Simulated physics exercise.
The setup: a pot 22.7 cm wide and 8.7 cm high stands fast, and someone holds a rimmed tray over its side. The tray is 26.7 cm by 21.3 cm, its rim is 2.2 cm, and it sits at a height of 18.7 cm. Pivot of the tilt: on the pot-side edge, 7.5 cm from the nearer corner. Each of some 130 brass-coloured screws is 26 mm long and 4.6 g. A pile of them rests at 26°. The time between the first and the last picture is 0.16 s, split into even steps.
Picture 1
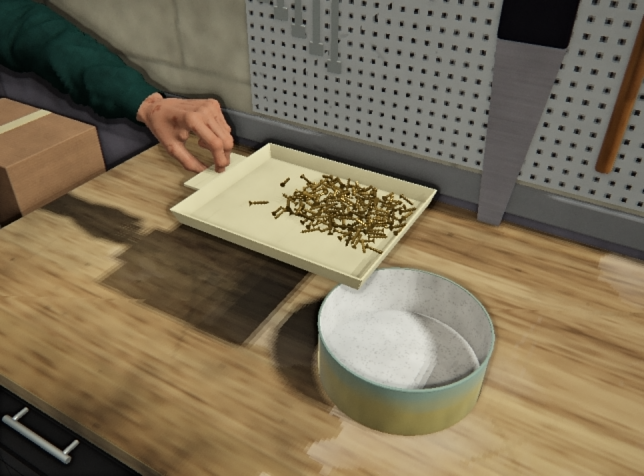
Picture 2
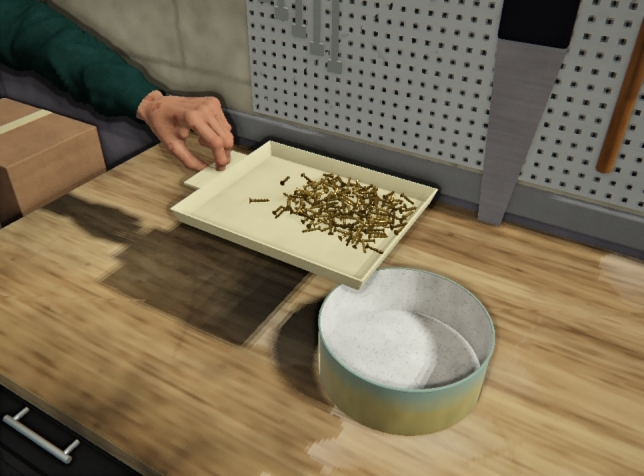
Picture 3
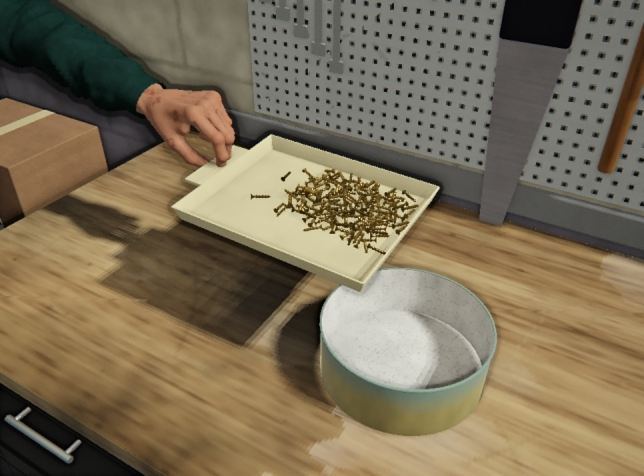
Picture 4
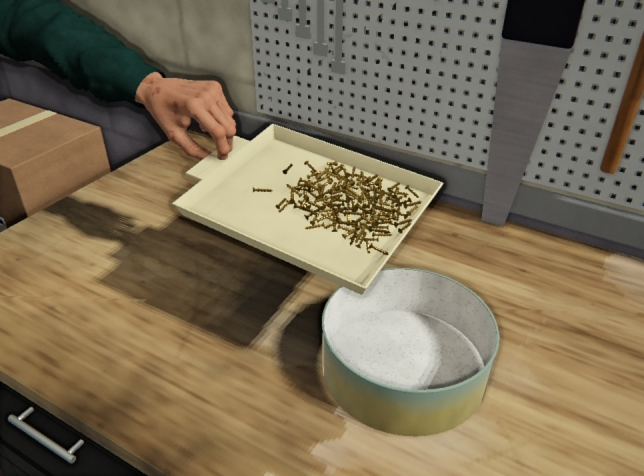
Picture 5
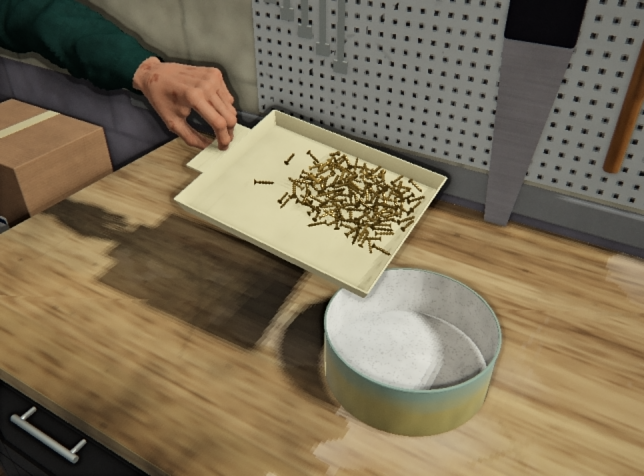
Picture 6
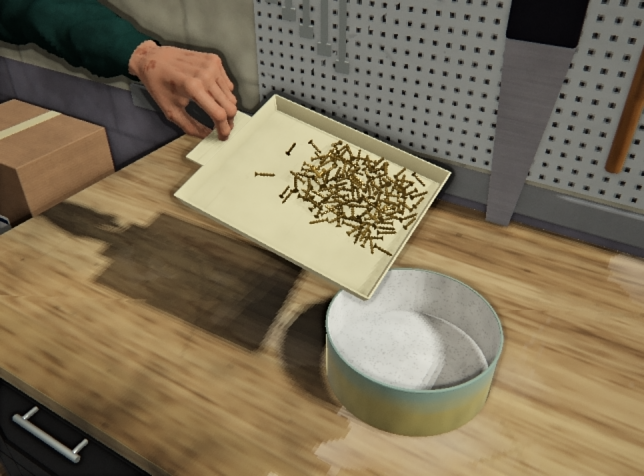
A cream rimmed tray of brass-coloured screws is held over a wooden workbench, seen from above at an angle, with a perforated panel behind. A hand in a dark green sleeve grips its left end, beside a round pot with a pale inside and greenish-yellow outside, a cardboard box at far left. The hand slowly raises that end, steepening the tray towards the pot, while the screws stay heaped and the view drifts very slightly.
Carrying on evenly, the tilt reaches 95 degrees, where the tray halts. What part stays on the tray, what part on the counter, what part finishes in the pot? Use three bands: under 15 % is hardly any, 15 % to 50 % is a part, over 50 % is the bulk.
Shares - left on the tray: Hardly any; counter: A part; pot: The bulk.
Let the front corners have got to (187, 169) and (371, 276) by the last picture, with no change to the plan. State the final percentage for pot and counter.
Pot: 75, counter: 25.
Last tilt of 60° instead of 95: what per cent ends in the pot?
45 percent.
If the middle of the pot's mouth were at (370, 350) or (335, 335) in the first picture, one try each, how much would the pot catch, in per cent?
First try around 100 %, second around 100 %.
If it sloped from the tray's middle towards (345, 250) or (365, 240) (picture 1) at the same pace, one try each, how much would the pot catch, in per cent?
First try: Around 90 percent; second try: Around 90 percent.
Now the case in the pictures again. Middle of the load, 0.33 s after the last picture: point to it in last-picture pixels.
By then the middle of the load sits around (361, 292).
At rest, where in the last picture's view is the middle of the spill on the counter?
It comes to rest with its centre close to (314, 450).
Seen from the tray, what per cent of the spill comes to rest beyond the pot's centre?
30 per cent.
Then, 0.20 s after the last picture, tilt 59 degrees; the tray holds 100 %, the pot 0 %.
Then, 0.33 s after the last picture, tilt 85 degrees; the tray holds 90 %, the pot 0 %.
Then, 0.59 s after the last picture, tilt 95 degrees; the tray holds 0 %, the pot 75 %.
In the end, tray 0 %, counter 25 %, pot 75 %.
